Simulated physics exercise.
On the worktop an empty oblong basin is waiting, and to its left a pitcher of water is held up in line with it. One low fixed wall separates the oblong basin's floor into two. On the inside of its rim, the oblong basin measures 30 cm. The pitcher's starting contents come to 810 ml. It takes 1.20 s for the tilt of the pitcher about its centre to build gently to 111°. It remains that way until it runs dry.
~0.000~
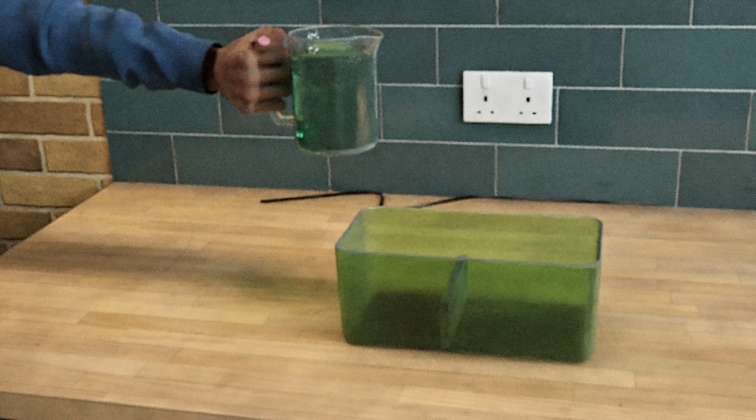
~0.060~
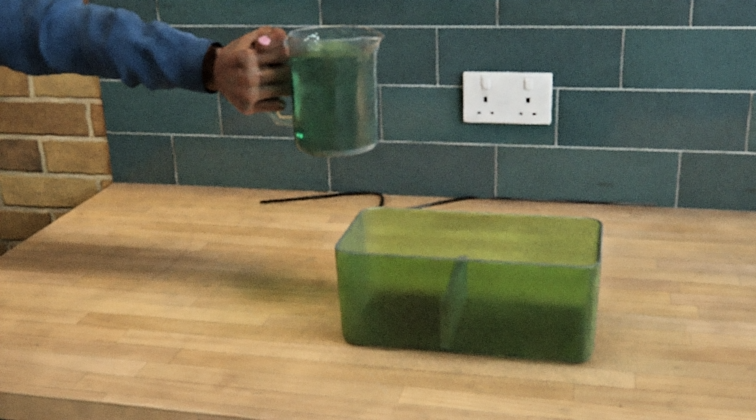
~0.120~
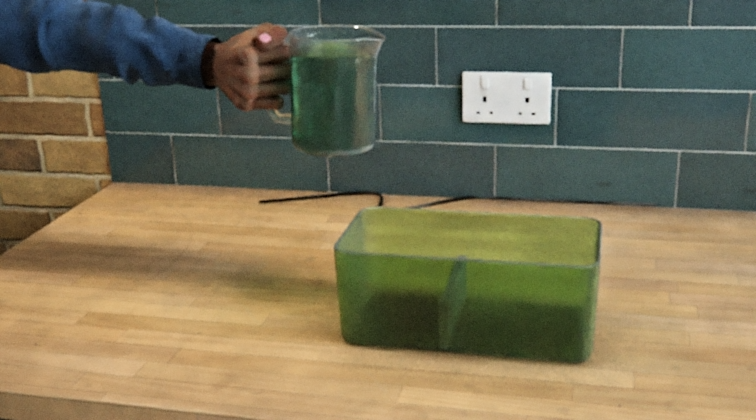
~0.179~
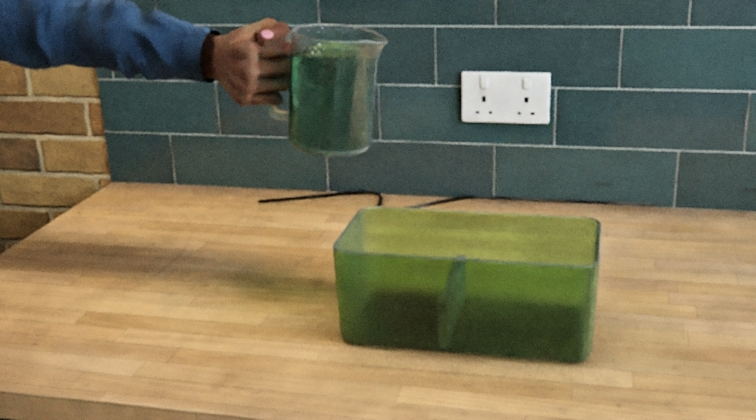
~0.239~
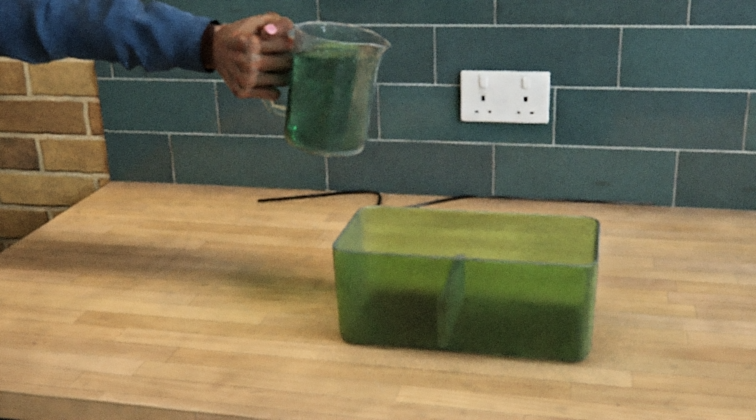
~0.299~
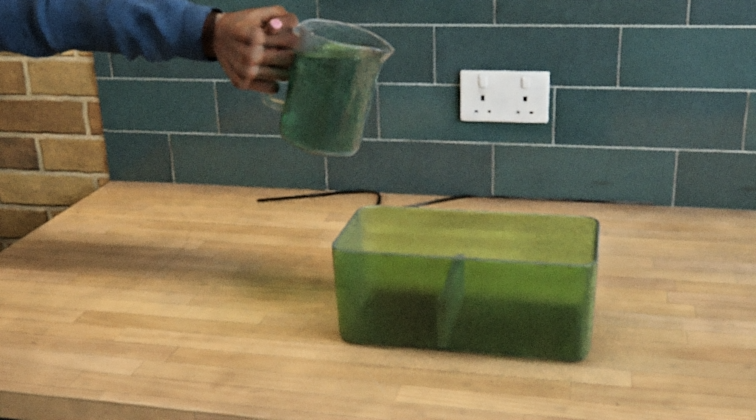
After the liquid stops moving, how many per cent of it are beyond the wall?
About 73 per cent.
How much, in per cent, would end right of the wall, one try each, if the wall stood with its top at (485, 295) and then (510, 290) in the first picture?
The first gives near 20 per cent and the second near 5 per cent.
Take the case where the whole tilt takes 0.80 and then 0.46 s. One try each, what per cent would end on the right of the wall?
First 65, then 55 per cent.
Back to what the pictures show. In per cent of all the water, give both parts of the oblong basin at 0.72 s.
About 0 left, about 3 right.
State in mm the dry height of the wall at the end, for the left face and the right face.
It's around 48 mm on the left side and around 36 mm on the right side.
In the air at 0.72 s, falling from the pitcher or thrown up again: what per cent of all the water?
It comes to about 16 percent.
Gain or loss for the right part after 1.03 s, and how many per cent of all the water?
Change: Increase, about 26.
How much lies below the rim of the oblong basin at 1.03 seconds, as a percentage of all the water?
Some 48 percent.
Then, 0.72 s in, the tilt is 73° and 80 per cent is still to pour, 0 is left of the wall and 3 right of it.
Then, 1.03 s in, the tilt is 105° and 27 per cent is still to pour, 2 is left of the wall and 46 right of it.
Then, 1.35 s in, the tilt is 111° and 1 per cent is still to pour, 22 is left of the wall and 73 right of it.
Then, 1.70 s in, the tilt is 111° and 0 per cent is still to pour, 26 is left of the wall and 73 right of it.
Finally, 26 per cent lies left of the wall, 73 right of it and 1 outside.
